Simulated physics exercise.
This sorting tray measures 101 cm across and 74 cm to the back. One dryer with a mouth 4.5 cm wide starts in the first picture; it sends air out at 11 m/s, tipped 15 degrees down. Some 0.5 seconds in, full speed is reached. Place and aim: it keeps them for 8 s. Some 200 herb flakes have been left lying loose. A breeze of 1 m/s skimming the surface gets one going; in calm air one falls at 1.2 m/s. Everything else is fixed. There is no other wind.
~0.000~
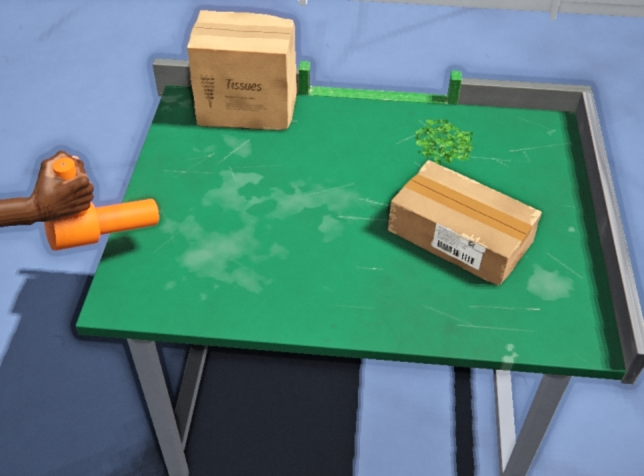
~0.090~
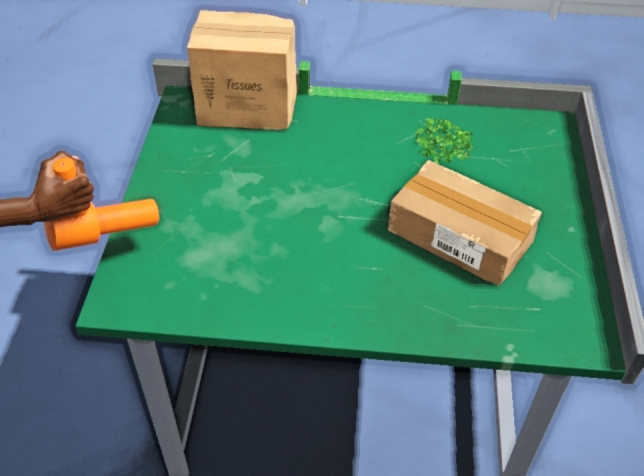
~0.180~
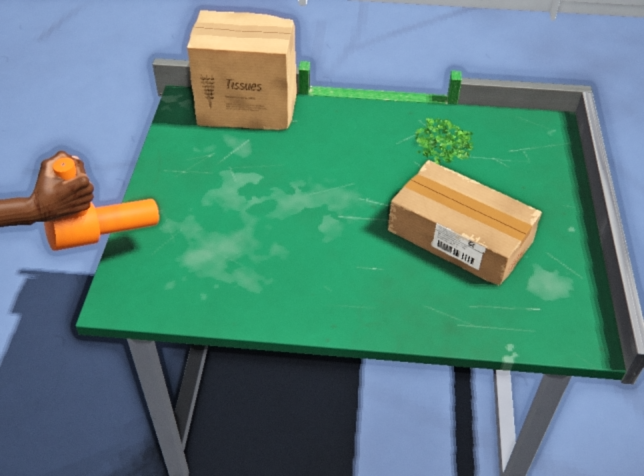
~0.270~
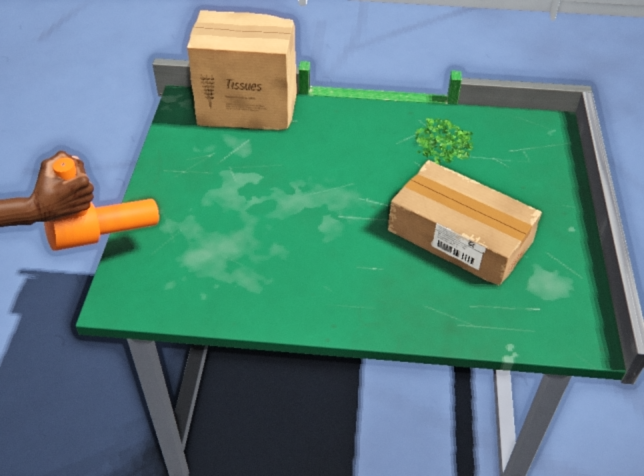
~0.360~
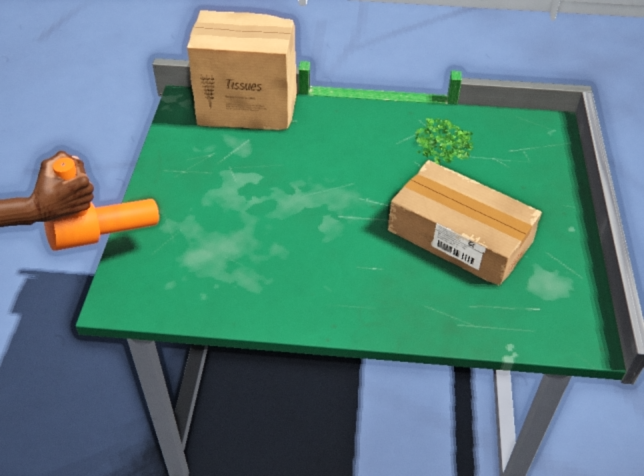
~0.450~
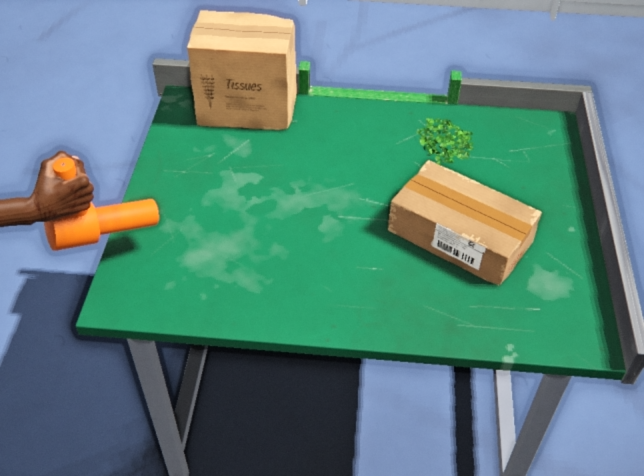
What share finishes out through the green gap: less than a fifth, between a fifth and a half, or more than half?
The share out through the green gap is not even a fifth.
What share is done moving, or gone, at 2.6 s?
About 80 %.
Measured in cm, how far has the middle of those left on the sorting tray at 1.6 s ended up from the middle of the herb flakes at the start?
Around 35 cm from the start.
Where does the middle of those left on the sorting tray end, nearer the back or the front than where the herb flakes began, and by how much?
It has moved rearward by roughly 15 cm.
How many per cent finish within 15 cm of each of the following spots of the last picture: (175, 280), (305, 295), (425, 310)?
Estimates in listed order: 0 %; 0 %; 0 %.
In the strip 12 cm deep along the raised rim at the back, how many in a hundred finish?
Share: Around 100 percent.
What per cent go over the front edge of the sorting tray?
Roughly 0 % front.
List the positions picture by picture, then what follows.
In the first frame, the middle of the herb flakes is near (447, 143), none has stirred yet and the mouth of the dryer is at (154, 212).
In the second frame, the middle of the herb flakes is near (447, 141), none has stirred yet and the green gap is centred on (378, 98).
In the third frame, the middle of the herb flakes is near (447, 141), none has stirred yet, the top of a box is at (466, 206) and the top of a box is at (242, 30).
In the fourth frame, the middle of the herb flakes is near (447, 141) and none has stirred yet.
In the fifth frame, the middle of the herb flakes is near (447, 141) and none has stirred yet.
In the sixth frame, the middle of the herb flakes is near (446, 140) and none has stirred yet.
After 1.6 s, 19 % are on the move or not yet settled, 0 % are out through the green gap; the middle of those still in play is near (581, 93).
After 2.6 s, 18 % are on the move or not yet settled, 0 % are out through the green gap; the middle of those still in play is near (581, 93).
After 4.4 s, 16 % are on the move or not yet settled, 0 % are out through the green gap; the middle of those still in play is near (581, 93).
After 8.0 s, at the end, 0 % are out through the green gap; the middle of those still in play is near (581, 93).
